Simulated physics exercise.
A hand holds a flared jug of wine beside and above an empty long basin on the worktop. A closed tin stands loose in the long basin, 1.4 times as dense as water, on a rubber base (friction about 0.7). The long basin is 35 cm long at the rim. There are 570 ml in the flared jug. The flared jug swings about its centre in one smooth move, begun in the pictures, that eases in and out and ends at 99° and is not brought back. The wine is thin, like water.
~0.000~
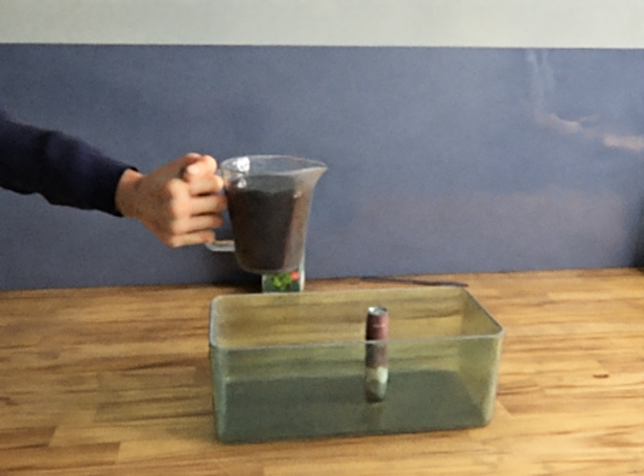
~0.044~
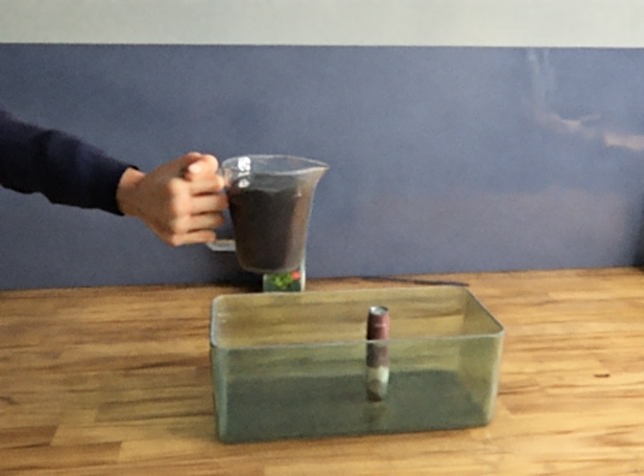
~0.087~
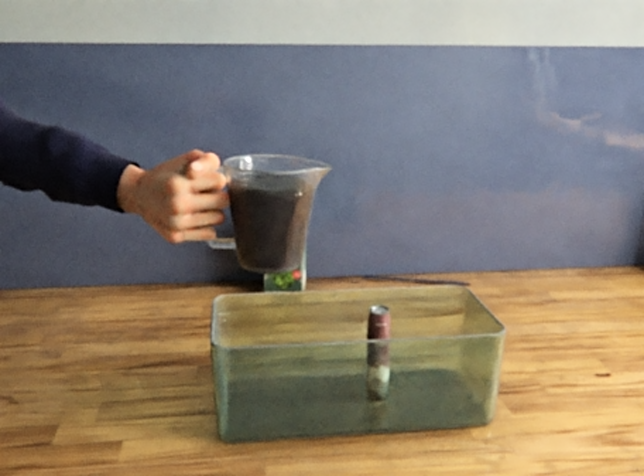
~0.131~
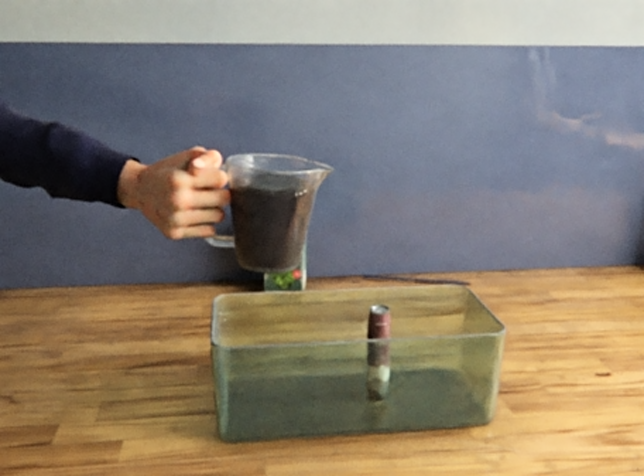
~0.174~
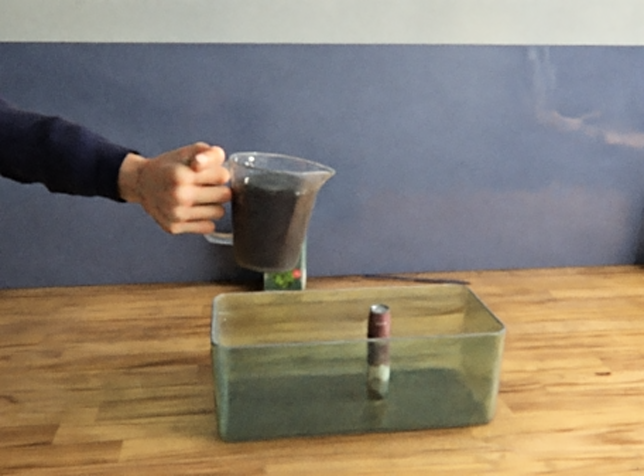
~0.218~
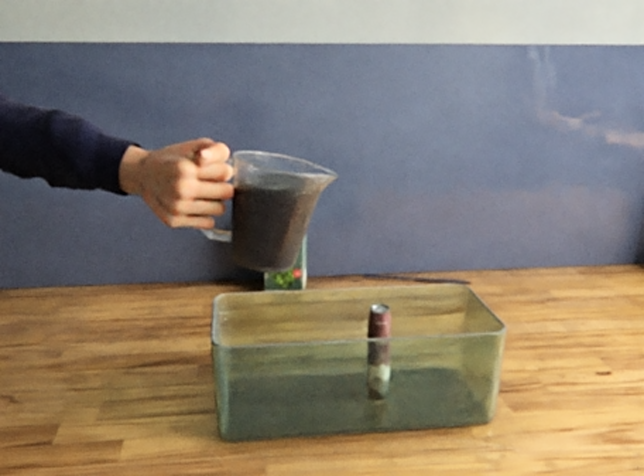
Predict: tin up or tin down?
It goes over.
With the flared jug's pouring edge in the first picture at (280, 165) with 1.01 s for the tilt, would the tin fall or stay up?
Then it stays up.
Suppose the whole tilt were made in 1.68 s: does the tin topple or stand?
Then it falls.
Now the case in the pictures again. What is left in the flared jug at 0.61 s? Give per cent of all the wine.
About 82 per cent.
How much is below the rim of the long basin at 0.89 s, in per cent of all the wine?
Near 54 in a hundred.
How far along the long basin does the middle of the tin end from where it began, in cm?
Some 7.0 cm.
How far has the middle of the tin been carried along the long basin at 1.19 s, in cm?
Some 6 cm.
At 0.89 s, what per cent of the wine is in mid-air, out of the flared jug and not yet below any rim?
Some 18 per cent.
By 0.61 s the tilt is 65° and 81 per cent is still to pour; the tin stands where it began.
By 0.89 s the tilt is 96° and 28 per cent is still to pour; the tin stands where it began.
By 1.19 s the tilt is 99° and 2 per cent is still to pour; the tin leans 56°.
By 1.51 s the tilt is 99° and 0 per cent is still to pour; the tin lies on its side.
At rest the tin lies on its side.
